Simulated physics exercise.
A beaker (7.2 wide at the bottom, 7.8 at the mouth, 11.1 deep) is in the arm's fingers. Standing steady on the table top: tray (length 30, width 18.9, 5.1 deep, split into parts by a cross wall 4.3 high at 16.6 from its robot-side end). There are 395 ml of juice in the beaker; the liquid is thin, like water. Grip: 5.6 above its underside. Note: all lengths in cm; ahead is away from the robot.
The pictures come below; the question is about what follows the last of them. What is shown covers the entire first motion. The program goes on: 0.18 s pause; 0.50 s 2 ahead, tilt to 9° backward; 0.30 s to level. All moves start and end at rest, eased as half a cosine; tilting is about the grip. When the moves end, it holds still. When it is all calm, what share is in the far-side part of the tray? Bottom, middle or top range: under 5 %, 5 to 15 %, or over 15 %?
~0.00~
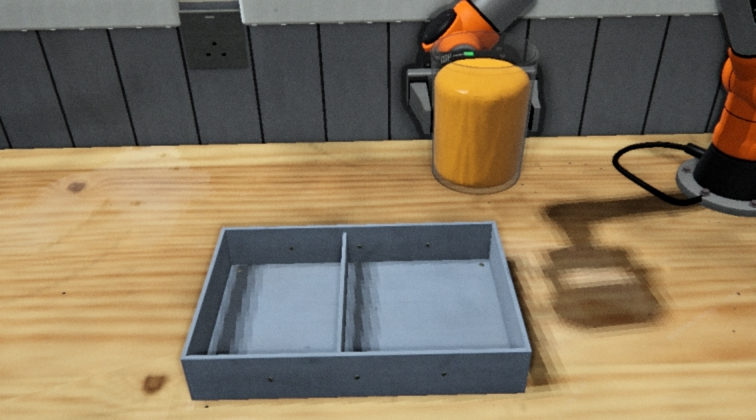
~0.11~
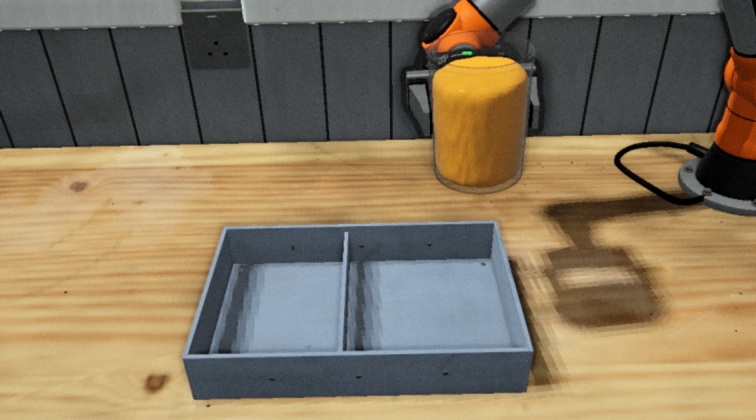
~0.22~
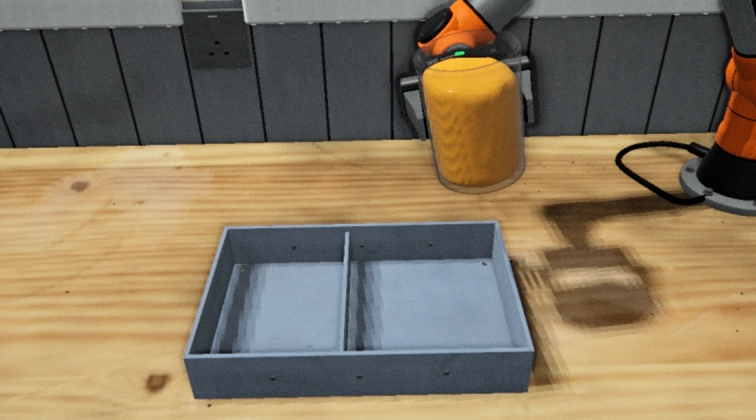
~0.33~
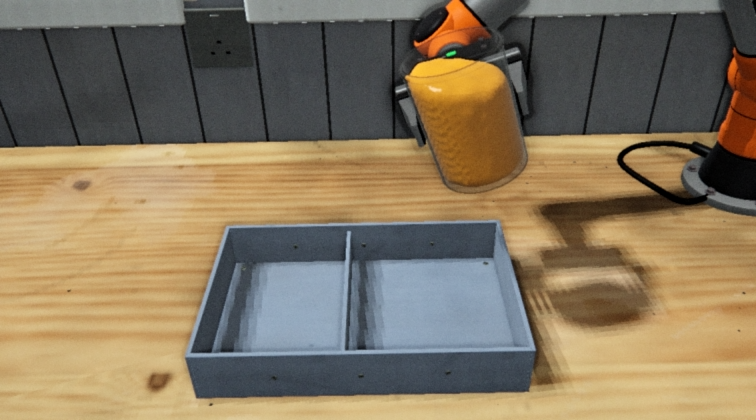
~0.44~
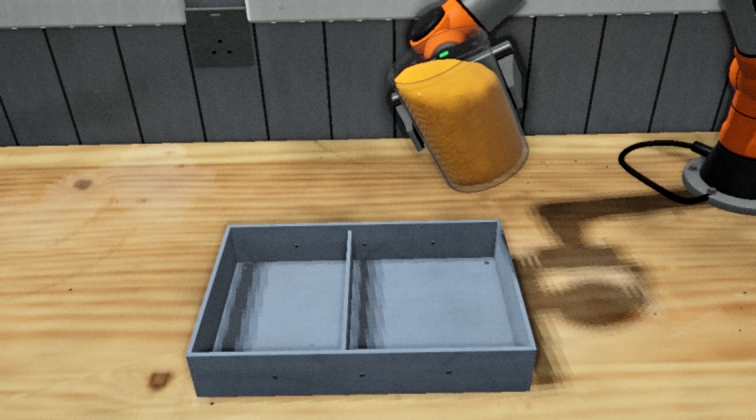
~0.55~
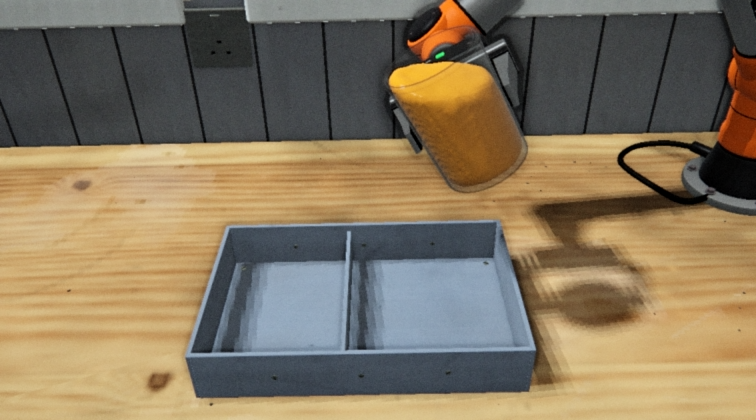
Range: Bottom.
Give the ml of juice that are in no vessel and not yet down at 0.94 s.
I'd guess about 0 ml.
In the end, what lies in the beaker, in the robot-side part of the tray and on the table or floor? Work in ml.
About 400 ml, 0 ml, 0 ml.
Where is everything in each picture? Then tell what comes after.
In the first frame, beaker middle at (480, 115), level; upper third of the juice around (482, 89), from x 435 to 530, top at y 60; 395 ml in the beaker.
In the second frame, beaker middle at (479, 115), tilted 3° forward; upper third of the juice around (482, 88), from x 435 to 525, top at y 60.
In the third frame, beaker middle at (474, 115), tilted 10° forward; upper third of the juice around (471, 88), from x 425 to 520, top at y 60.
In the fourth frame, beaker middle at (468, 114), tilted 18° forward; upper third of the juice around (459, 88), from x 410 to 525, top at y 60.
In the fifth frame, beaker middle at (463, 114), tilted 25° forward; upper third of the juice around (451, 89), from x 395 to 520, top at y 60.
In the sixth frame, beaker middle at (460, 114), tilted 28° forward; upper third of the juice around (446, 90), from x 395 to 520, top at y 60; 395 ml in the beaker.
After 0.94 s, tilted 14° forward, liquid up to 27 above the table; 395 ml in the beaker.
After 1.33 s, tilted 7° backward, liquid up to 28 above the table; 395 ml in the beaker.
After 1.73 s, level, liquid up to 28 above the table; 395 ml in the beaker.
After 2.53 s, level, liquid up to 28 above the table; 395 ml in the beaker.
At rest, 395 ml in the beaker. That is 0 % in the far-side part of the tray.
